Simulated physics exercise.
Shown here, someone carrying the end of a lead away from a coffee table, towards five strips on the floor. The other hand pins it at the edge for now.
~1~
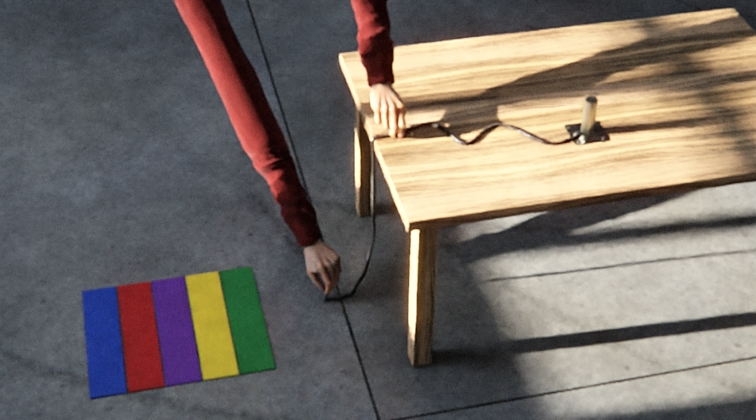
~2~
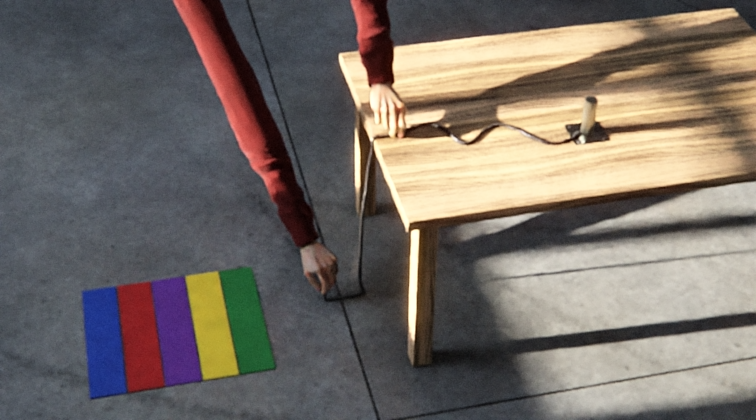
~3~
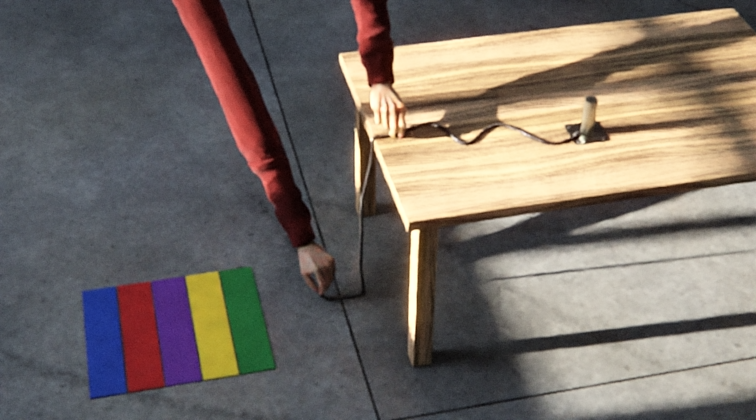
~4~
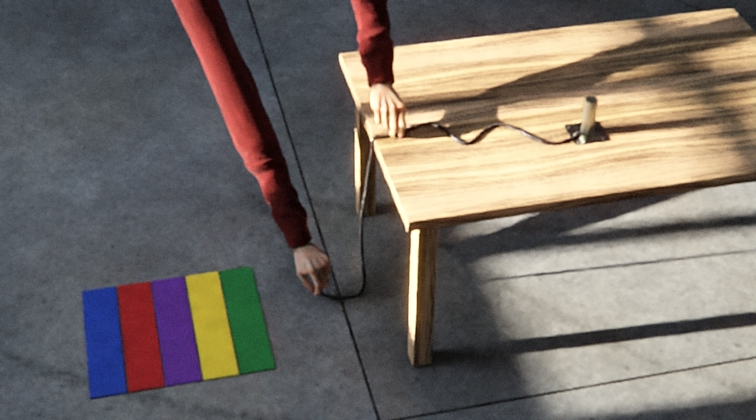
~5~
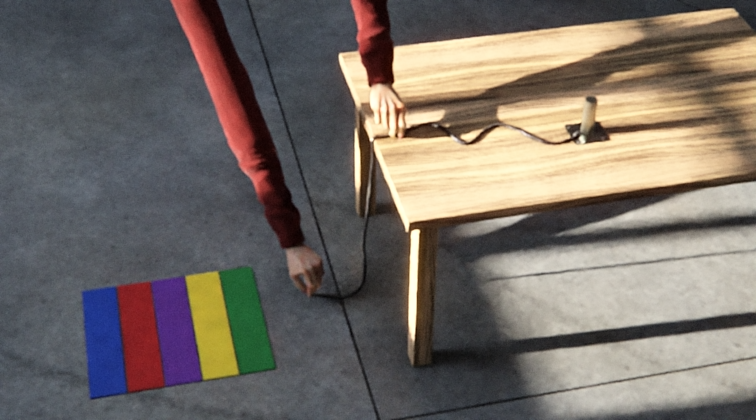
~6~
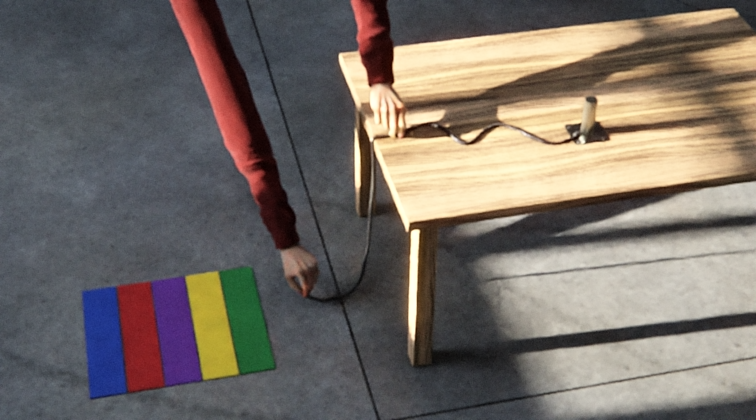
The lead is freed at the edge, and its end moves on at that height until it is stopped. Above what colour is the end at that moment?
The end stops over the red strip.
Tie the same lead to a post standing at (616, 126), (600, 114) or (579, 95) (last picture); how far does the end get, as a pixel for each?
In that order: (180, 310), (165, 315) and (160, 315).
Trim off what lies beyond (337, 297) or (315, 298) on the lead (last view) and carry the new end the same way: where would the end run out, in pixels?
Near (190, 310) and (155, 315).
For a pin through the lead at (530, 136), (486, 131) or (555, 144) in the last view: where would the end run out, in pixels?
Near (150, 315), (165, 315) and (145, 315).
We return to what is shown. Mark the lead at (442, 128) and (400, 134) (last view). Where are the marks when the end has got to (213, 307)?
Near (399, 140) and (370, 166).
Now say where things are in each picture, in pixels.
In the first frame, end (325, 290); green (254, 352); yellow (218, 358); purple (181, 363); red (144, 369); blue (107, 375).
In the second frame, end (322, 290); lead through (547, 143) (482, 134) (424, 125) (370, 161) (361, 224) (360, 281).
In the third frame, end (319, 291).
In the fourth frame, end (315, 292); lead through (547, 143) (482, 134) (424, 125) (371, 161) (361, 224) (364, 280).
In the fifth frame, end (307, 293).
In the sixth frame, end (303, 293); lead through (547, 143) (482, 134) (424, 125) (374, 160) (370, 223) (359, 281).
Soon after, end near (213, 307); over yellow.
After that, end near (167, 314); over purple.
At the stop, end near (139, 318); over red. It gets as far as the red strip.
